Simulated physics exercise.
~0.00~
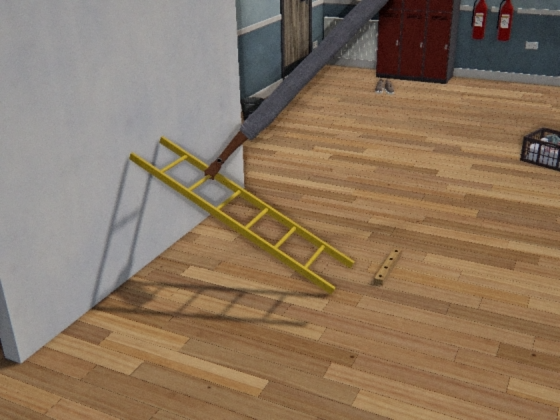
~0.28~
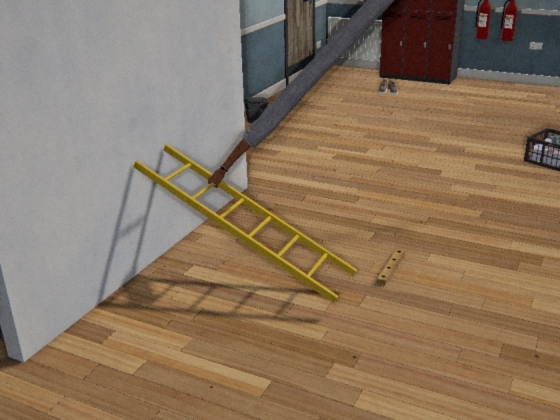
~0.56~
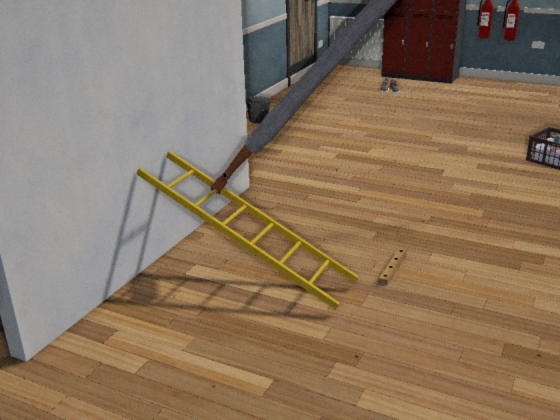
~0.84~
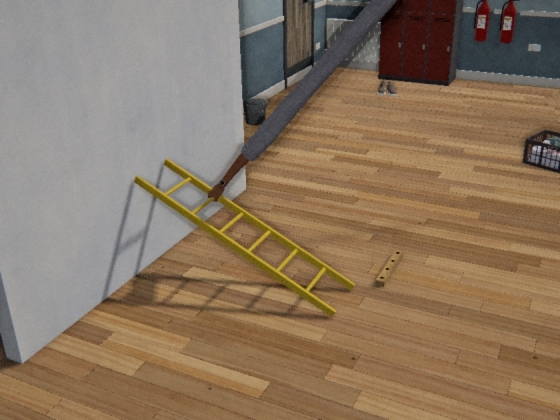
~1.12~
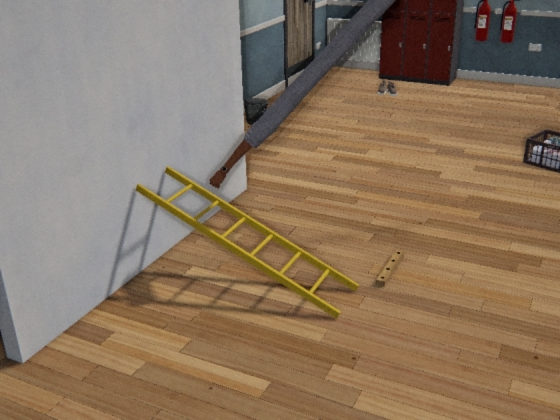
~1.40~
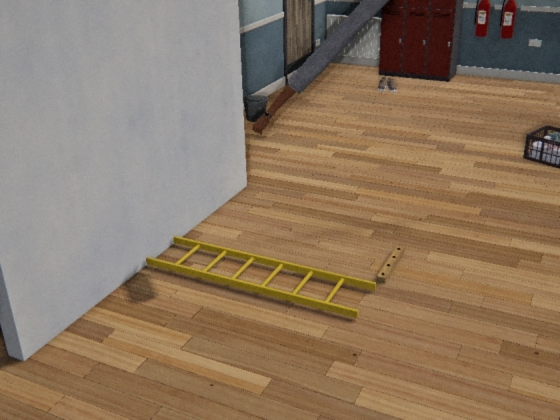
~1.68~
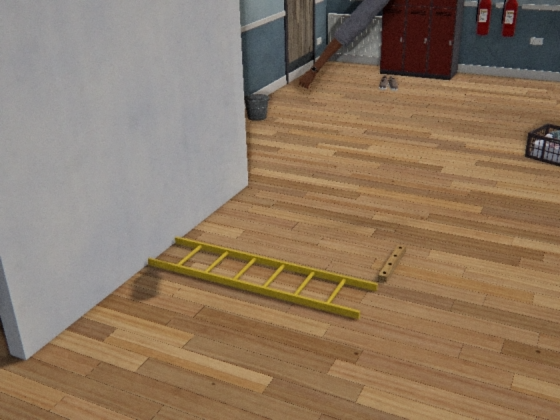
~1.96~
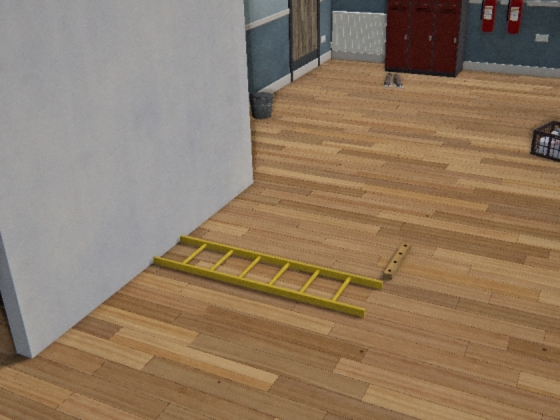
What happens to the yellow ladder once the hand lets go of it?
It slips down the wall as its feet slide out to the right, and it ends up lying flat on the wooden floor.
To begin with, a yellow ladder leans at a low slant against a pale wall, its feet on a wooden floor near a short batten, while a hand at the end of a long grey sleeve holds it near the top. The ladder settles slightly lower with the hand still on it. The hand then lets go and draws back toward the upper right. Left alone, the ladder slips down, its feet sliding out to the right and its top dropping to the base of the wall. It ends up flat and still on the floor, with one foot beside the batten and the arm gone from view.
